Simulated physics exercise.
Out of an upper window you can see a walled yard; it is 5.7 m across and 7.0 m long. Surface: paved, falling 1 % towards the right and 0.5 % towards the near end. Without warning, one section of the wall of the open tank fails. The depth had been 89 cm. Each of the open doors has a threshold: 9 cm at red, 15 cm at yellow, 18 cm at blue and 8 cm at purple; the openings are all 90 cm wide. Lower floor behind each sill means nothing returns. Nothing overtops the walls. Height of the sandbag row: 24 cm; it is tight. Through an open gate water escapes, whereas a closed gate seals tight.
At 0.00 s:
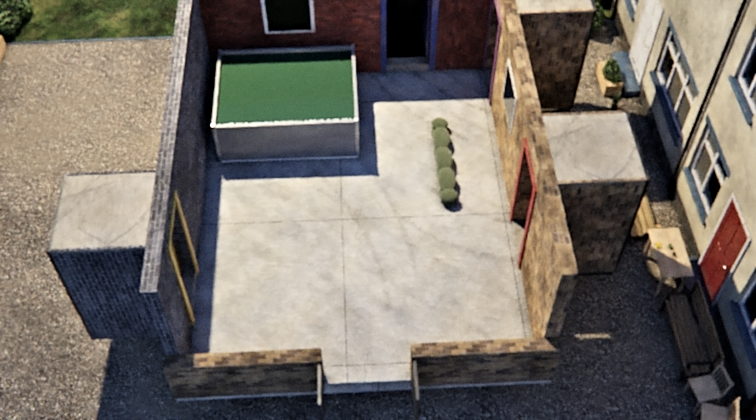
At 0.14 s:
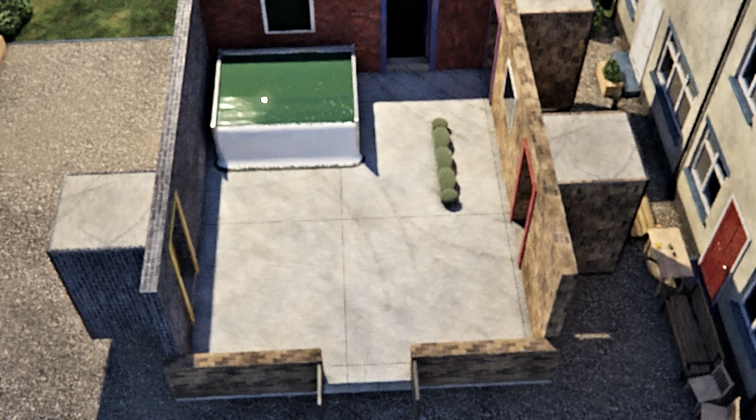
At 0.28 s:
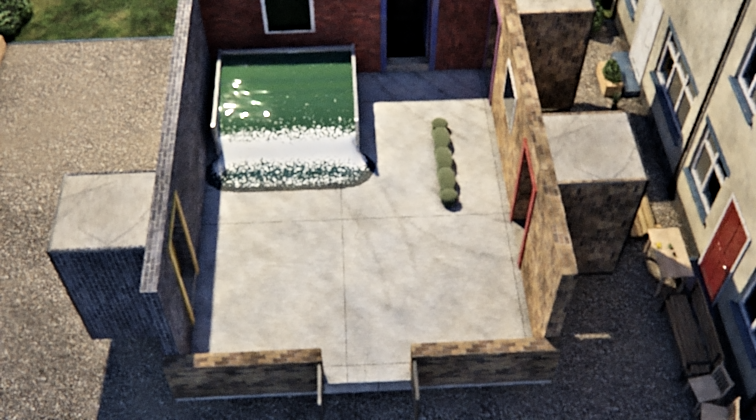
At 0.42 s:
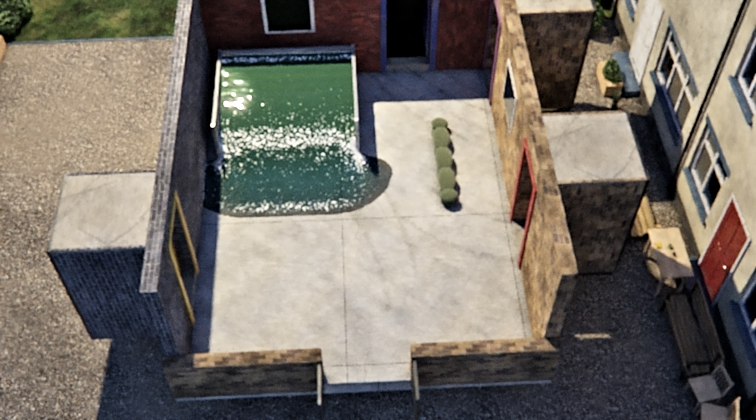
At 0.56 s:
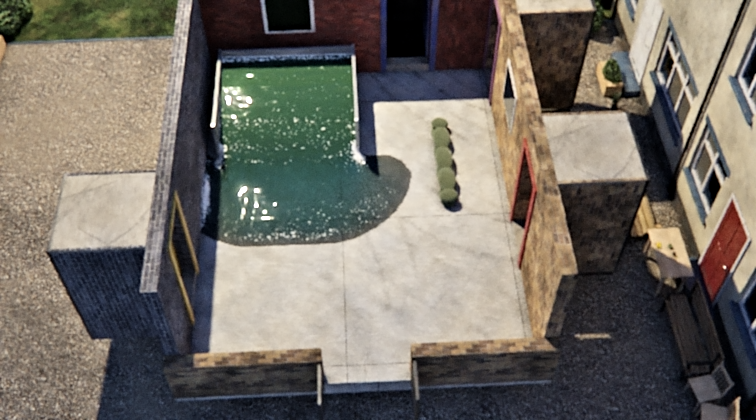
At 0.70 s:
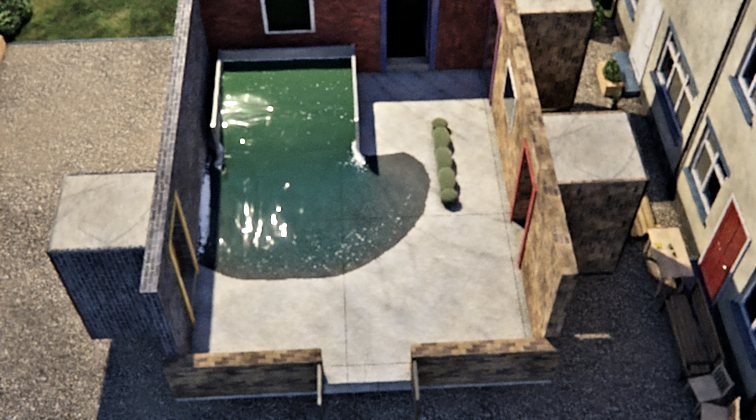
Green water pouring from the open front of a raised tank, spreading across a walled yard's pale paving towards a row of bushes.
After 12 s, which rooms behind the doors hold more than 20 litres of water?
In order: Red door: The inflow ends up higher than the cap. Yellow door: The inflow ends up higher than the cap. Blue door: The inflow ends up lower than the cap. Purple door: The inflow ends up higher than the cap.
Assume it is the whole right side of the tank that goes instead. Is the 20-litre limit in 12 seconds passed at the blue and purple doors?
Log - blue: Threshold topped, purple: Threshold topped.
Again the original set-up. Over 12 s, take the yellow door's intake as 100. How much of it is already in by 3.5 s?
Roughly 35%.
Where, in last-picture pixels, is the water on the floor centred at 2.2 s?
(298, 230).
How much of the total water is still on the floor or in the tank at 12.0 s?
Roughly 64 per cent is still there.
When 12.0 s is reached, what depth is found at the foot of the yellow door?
The depth there is around 2.5 cm.
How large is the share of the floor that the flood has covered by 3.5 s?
Some 70 per cent of the floor is wet.
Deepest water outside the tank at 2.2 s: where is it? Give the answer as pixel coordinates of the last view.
Near (211, 375).
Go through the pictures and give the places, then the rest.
The first picture shows the open tank at (286, 88) is whole and still, 89 cm deep.
In the second picture, the front is at (362, 157), 1.4 m from the gap at (288, 147); 0.5 m2 of floor is under water; 89 cm left at the back of the open tank.
In the third picture, the front is at (369, 171), 1.6 m from the gap at (288, 148); 1.9 m2 of floor is under water; 88 cm left at the back of the open tank.
In the fourth picture, water pours out at (289, 149) and has run 1.9 m, to (383, 185); typically 14 cm deep outside, 80 cm at the open tank's back.
In the fifth picture, water pours out at (289, 149) and has run 2.4 m, to (397, 202); typically 12 cm deep outside, 75 cm at the open tank's back.
In the sixth picture, the front is at (341, 271), 2.9 m from the gap at (289, 150); 9.6 m2 of floor is under water; 74 cm left at the back of the open tank.
After 1.4 s water covers 60 % of the floor and is deepest (52 cm) near (211, 375); red door not reached, yellow door 13 cm at the sill, 0 L in, blue door not reached, purple door not reached.
After 2.2 s water covers 70 % of the floor and is deepest (59 cm) near (211, 375); red door 4 cm at the sill, 0 L in, yellow door 16 cm at the sill, 0 L in, blue door not reached, purple door not reached.
After 3.5 s water covers 70 % of the floor and is deepest (38 cm) near (464, 354); red door 6 cm at the sill, 0 L in, yellow door 24 cm at the sill, 23 L in, blue door not reached, purple door not reached.
After 7.0 s water covers 95 % of the floor and is deepest (30 cm) near (472, 78); red door 17 cm at the sill, 61 L in, yellow door 8 cm at the sill, 64 L in, blue door 15 cm at the sill, 0 L in, purple door 17 cm at the sill, 10 L in.
After 12.0 s water covers 95 % of the floor and is deepest (16 cm) near (284, 78); red door 10 cm at the sill, 117 L in, yellow door 3 cm at the sill, 64 L in, blue door 11 cm at the sill, 0 L in, purple door 15 cm at the sill, 189 L in.
